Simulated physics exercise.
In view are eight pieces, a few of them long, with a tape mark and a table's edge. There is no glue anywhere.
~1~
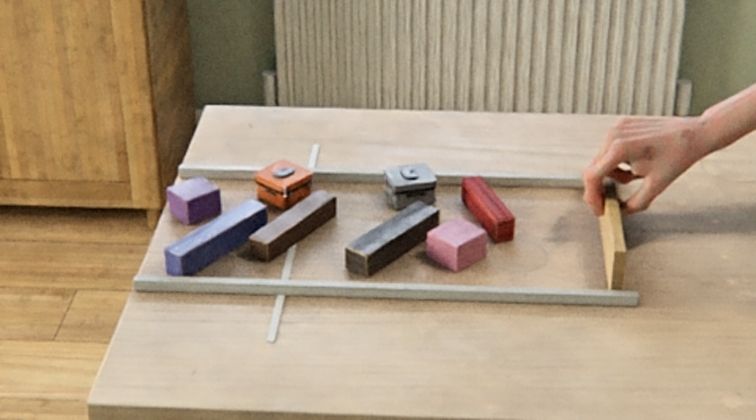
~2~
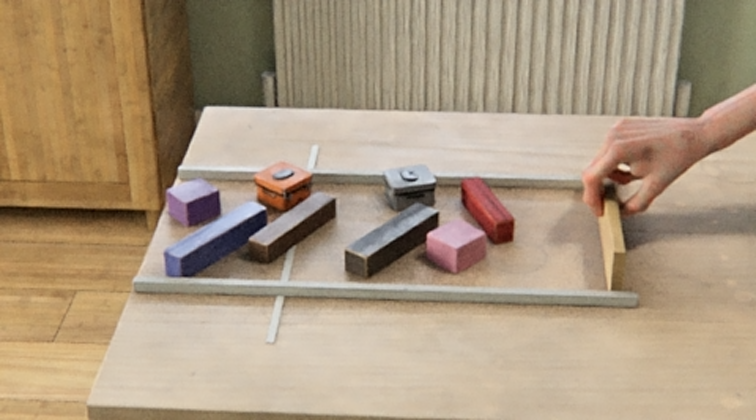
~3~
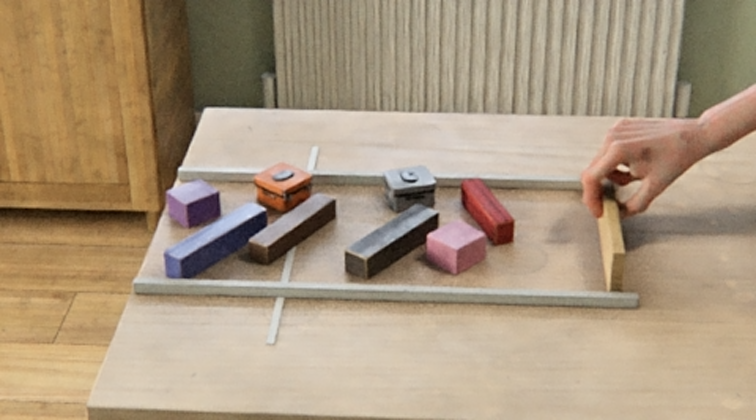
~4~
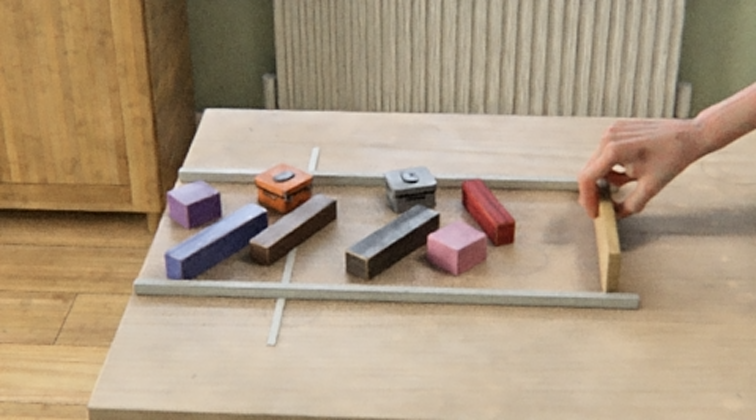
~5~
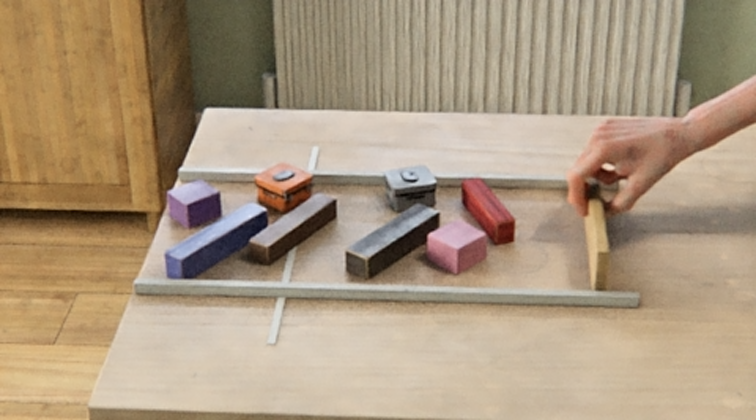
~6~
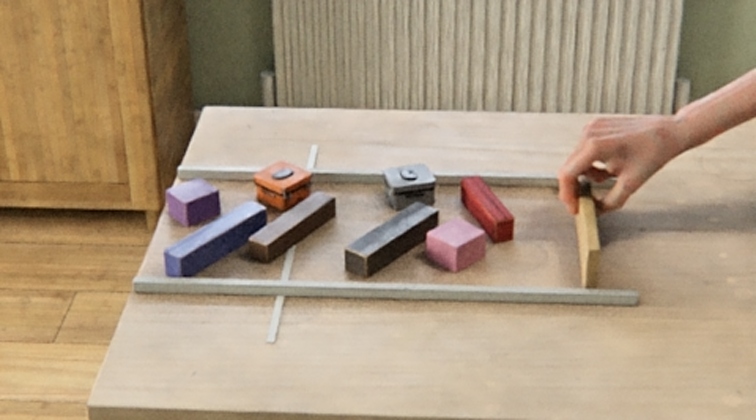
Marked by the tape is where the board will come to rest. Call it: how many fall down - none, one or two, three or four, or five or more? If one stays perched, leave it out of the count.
Call: None fall down.
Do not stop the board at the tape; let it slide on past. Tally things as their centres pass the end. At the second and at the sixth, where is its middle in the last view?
At (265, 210) for the second, at (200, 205) for the sixth.
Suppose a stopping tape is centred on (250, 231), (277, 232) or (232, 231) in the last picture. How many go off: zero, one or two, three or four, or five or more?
Going tape by tape, I get 1 or 2, then none, then three to four.
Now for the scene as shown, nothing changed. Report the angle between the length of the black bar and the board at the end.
About 15° out of line.
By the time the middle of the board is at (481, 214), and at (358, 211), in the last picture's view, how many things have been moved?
At that stage 2; at the next, 6.
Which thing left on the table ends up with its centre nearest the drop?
That would be the purple block.
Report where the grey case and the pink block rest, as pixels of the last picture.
The one named first is at (263, 181), the next at (268, 250).
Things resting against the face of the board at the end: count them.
It is in contact with 2.
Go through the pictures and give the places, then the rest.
The first picture shows purple block (195, 200); blue bar (218, 239); orange case (284, 186); board (610, 218); tape (296, 231).
The second picture shows blue bar (217, 240); pink block (457, 246).
The third picture shows orange case (283, 188); brown bar (294, 228).
The fourth picture shows purple block (195, 204); black bar (394, 242).
The fifth picture shows blue bar (218, 242); grey case (410, 190).
The sixth picture shows purple block (194, 202); blue bar (217, 240); orange case (283, 187); board (585, 216); tape (295, 232).
Soon after, none off yet; purple block at rest near (194, 202); blue bar at rest near (217, 240); orange case at rest near (283, 187).
Then, none off yet; purple block at rest near (194, 202); blue bar moving near (210, 239); orange case moved about its own width near (247, 187).
At rest, the number that fall off is zero.
